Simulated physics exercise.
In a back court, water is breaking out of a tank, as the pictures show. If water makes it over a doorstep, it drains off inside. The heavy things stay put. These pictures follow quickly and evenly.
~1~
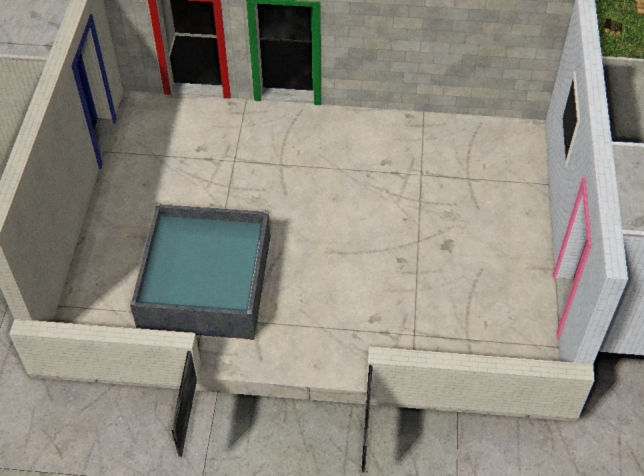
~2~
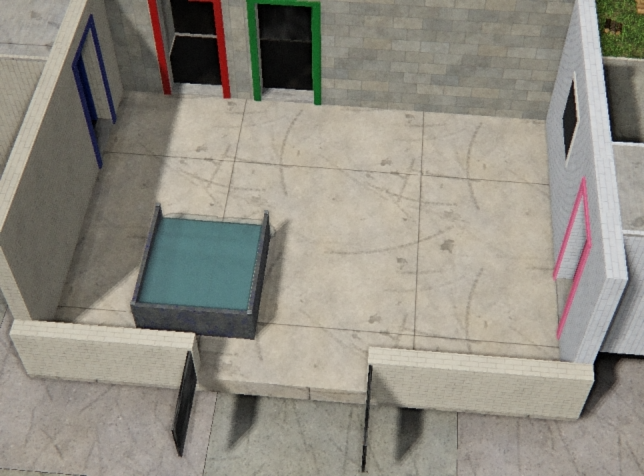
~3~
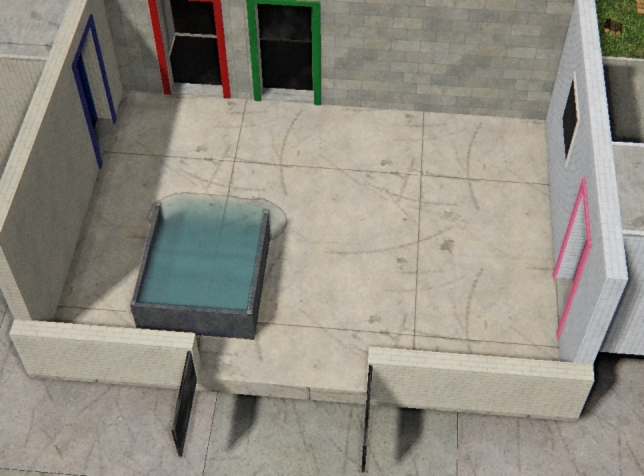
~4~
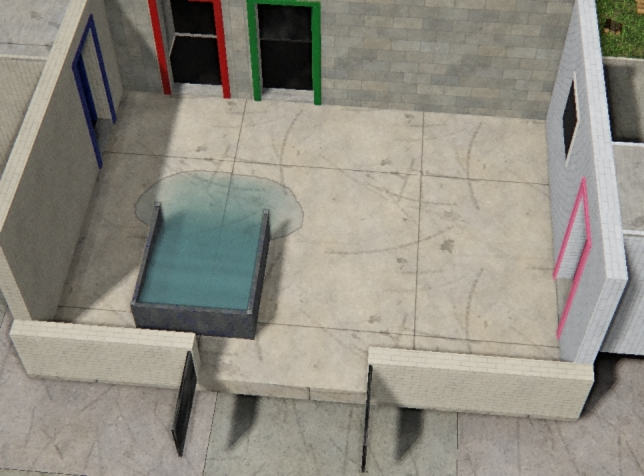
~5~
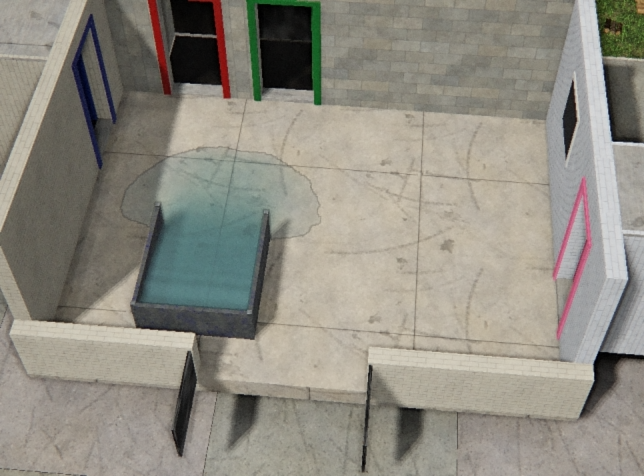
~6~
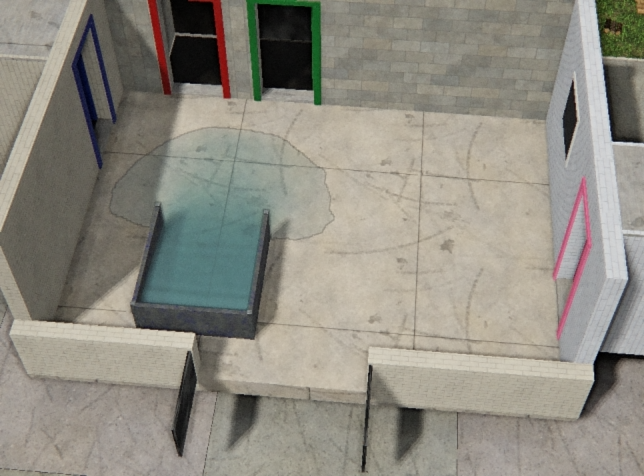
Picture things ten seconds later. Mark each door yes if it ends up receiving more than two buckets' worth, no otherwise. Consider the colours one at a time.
Pink door - no, red door - yes, blue door - no, green door - yes.
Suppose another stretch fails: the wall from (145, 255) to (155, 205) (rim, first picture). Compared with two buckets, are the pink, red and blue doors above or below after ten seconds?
Here's how it goes: The pink door never reaches it, while the red door gets beyond the mark and the blue door never reaches it.
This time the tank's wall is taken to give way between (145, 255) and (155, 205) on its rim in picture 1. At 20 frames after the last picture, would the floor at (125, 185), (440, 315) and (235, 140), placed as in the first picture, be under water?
Taken in turn they're swamped, unwetted and swamped.
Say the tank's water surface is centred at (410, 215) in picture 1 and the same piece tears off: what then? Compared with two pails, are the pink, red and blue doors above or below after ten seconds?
Log: Pink door misses the mark; red door misses the mark; blue door misses the mark.
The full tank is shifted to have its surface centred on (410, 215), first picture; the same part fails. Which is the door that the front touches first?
That would be the green one.
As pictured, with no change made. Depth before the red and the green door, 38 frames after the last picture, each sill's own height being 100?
The first sits near 110 in a hundred and the second near 70 in a hundred.
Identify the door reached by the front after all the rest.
That is the pink one.
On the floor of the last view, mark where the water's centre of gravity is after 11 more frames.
Centre of the water: Near (227, 195).
A moment on, water covers 30 % of the floor; the pink door not reached, the red door under two buckets in, the blue door wet at the sill, nothing in, the green door under two buckets in.
Next, water covers 35 % of the floor; the pink door not reached, the red door over two buckets in, the blue door wet at the sill, nothing in, the green door over two buckets in.
Then, water covers 40 % of the floor; the pink door not reached, the red door far over two buckets in, the blue door wet at the sill, nothing in, the green door far over two buckets in.
Later, water covers 65 % of the floor; the pink door wet at the sill, nothing in, the red door far over two buckets in, the blue door wet at the sill, nothing in, the green door far over two buckets in.
In the end, water covers 80 % of the floor; the pink door wet at the sill, nothing in, the red door far over two buckets in, the blue door wet at the sill, nothing in, the green door far over two buckets in.
